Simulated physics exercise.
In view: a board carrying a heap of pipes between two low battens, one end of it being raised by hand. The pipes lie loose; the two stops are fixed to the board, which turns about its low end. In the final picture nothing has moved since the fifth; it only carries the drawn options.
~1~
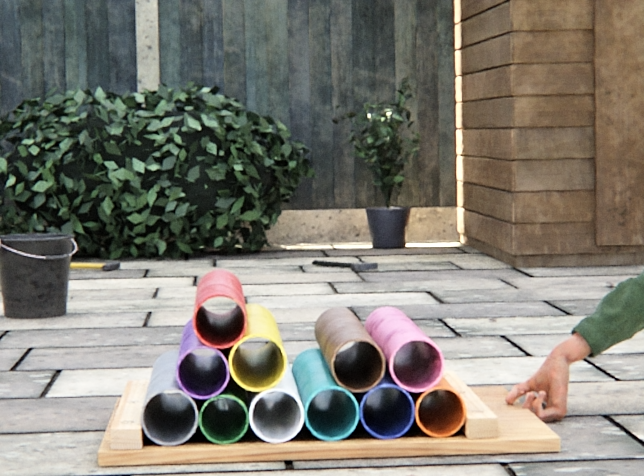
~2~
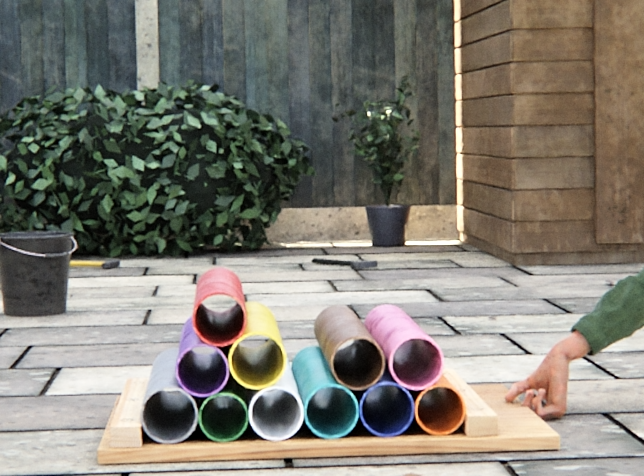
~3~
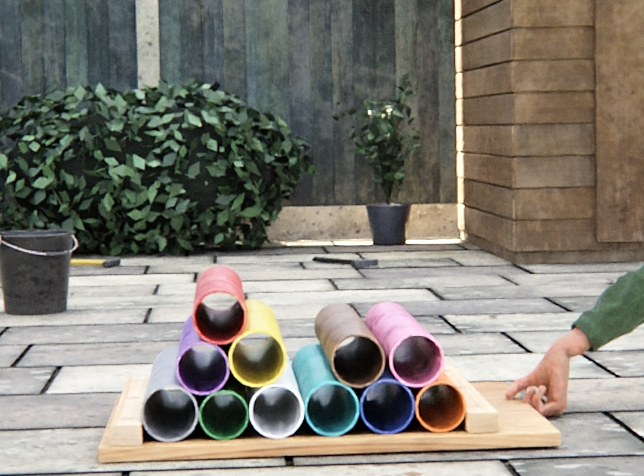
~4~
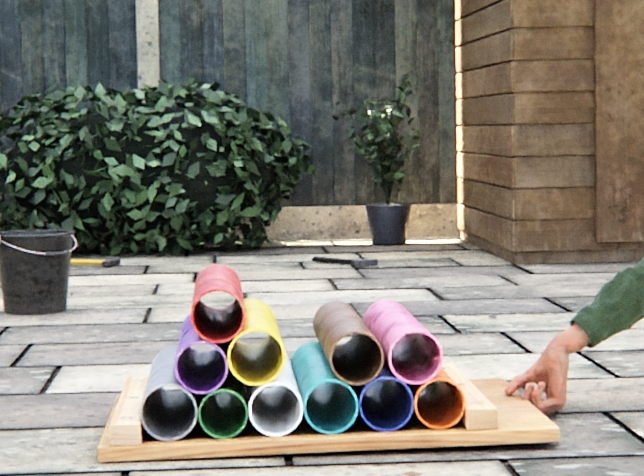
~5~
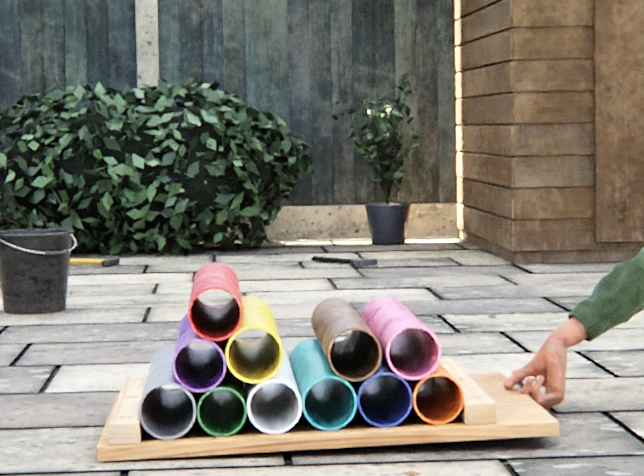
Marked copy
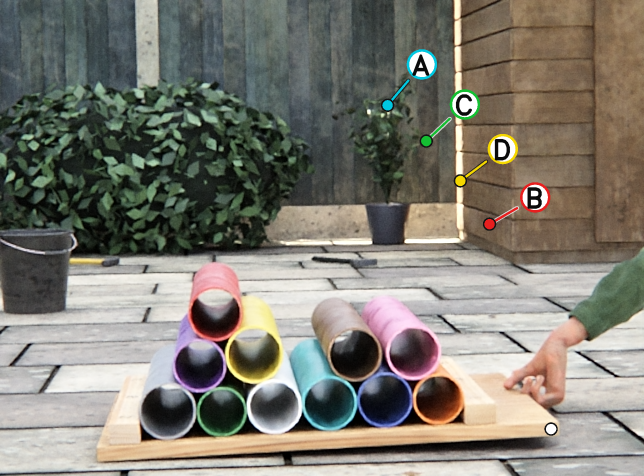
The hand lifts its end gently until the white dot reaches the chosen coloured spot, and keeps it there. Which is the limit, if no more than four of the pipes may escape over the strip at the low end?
At most to B.
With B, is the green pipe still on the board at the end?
The green pipe: Yes.
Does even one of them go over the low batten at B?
Yes.
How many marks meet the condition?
One of the four.
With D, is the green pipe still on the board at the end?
Yes, with D.
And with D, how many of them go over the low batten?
At D the number is five.
On the copy, A at (388, 105); B at (489, 224); C at (427, 141); D at (460, 181); the white dot at (551, 429).
On B. First, board at 20°.
Then, board at 29°.
Finally, board at 29°, four over the low batten (purple, yellow, brown, red).
By contrast, A five over the low batten; C five over the low batten; D five over the low batten.
